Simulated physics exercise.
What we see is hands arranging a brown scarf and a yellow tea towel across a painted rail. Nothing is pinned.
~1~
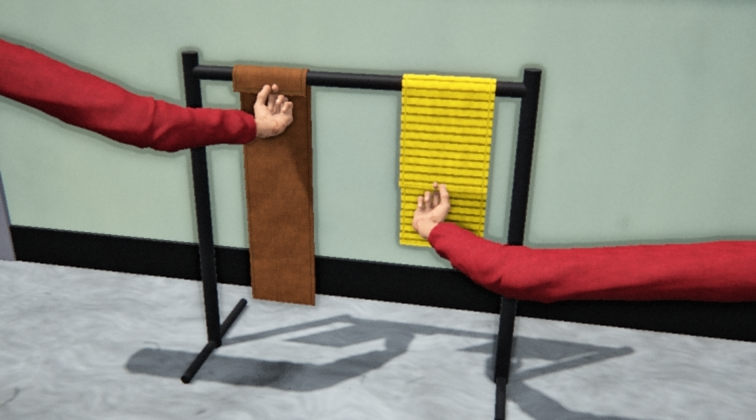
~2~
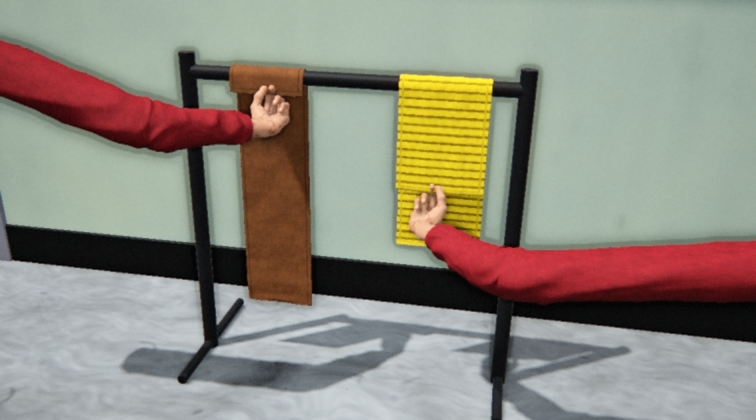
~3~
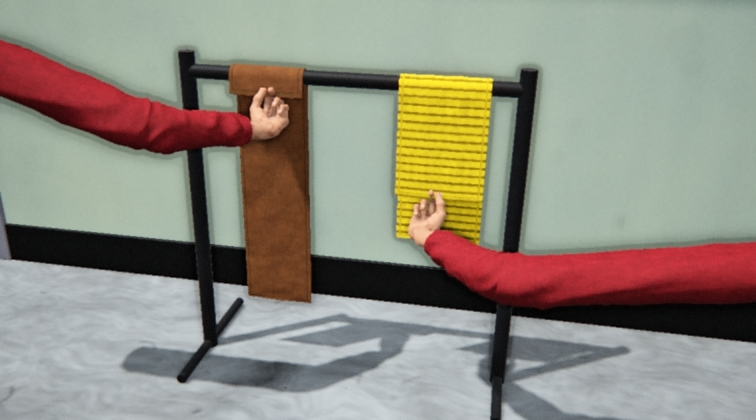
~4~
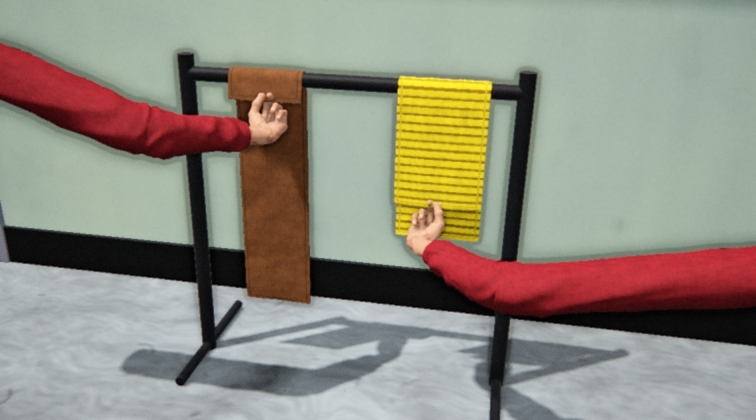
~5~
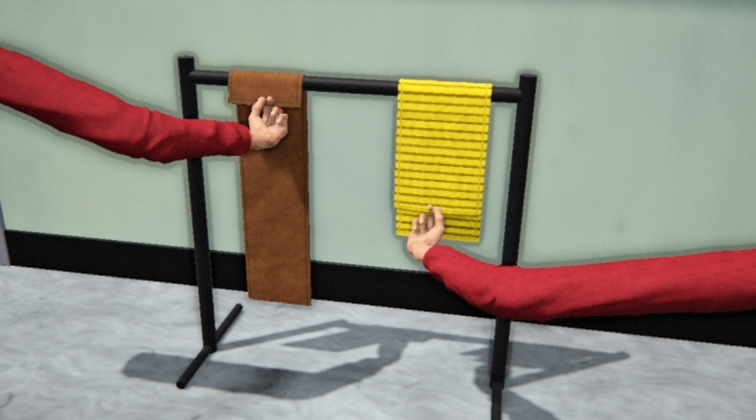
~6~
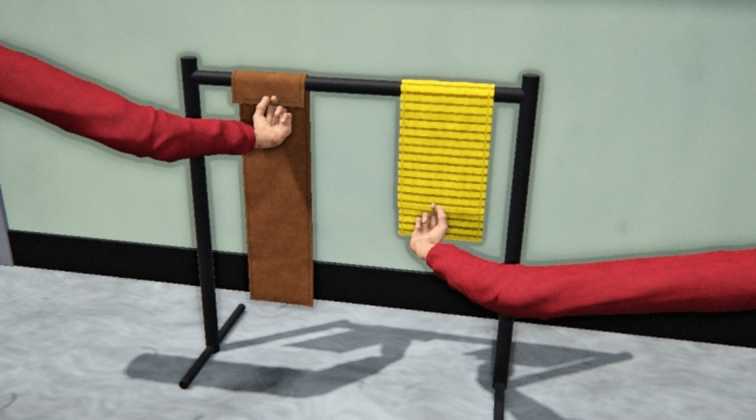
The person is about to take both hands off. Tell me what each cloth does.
Outcome: The brown scarf slips to the floor, the yellow tea towel keeps its place.
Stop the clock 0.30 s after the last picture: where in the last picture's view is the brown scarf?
By then it is at (280, 239).
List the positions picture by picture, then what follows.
In the first picture, scarf front hem (287, 90), back hem (299, 300); tea towel front hem (421, 185), back hem (420, 241).
In the second picture, scarf front hem (284, 90); tea towel front hem (418, 187).
In the third picture, scarf front hem (284, 92); tea towel front hem (417, 193).
In the fourth picture, scarf front hem (282, 97); tea towel front hem (416, 202).
In the fifth picture, scarf front hem (282, 102); tea towel front hem (416, 207).
In the sixth picture, scarf front hem (286, 101), back hem (297, 301), front far shorter than the back; tea towel front hem (419, 206), back hem (420, 233), front almost as long as the back.
Then, 0.30 s on from there, scarf clear of the rail and dropping near (280, 239); tea towel as it was left.
Then, 0.54 s on from there, scarf in a heap on the floor near (283, 347); tea towel as it was left.
Then, 0.90 s on from there, scarf in a heap on the floor near (283, 356); tea towel as it was left.
In the end, scarf in a heap on the floor near (283, 356); tea towel as it was left. The brown scarf is pulled off by its long side and the yellow tea towel stays on.
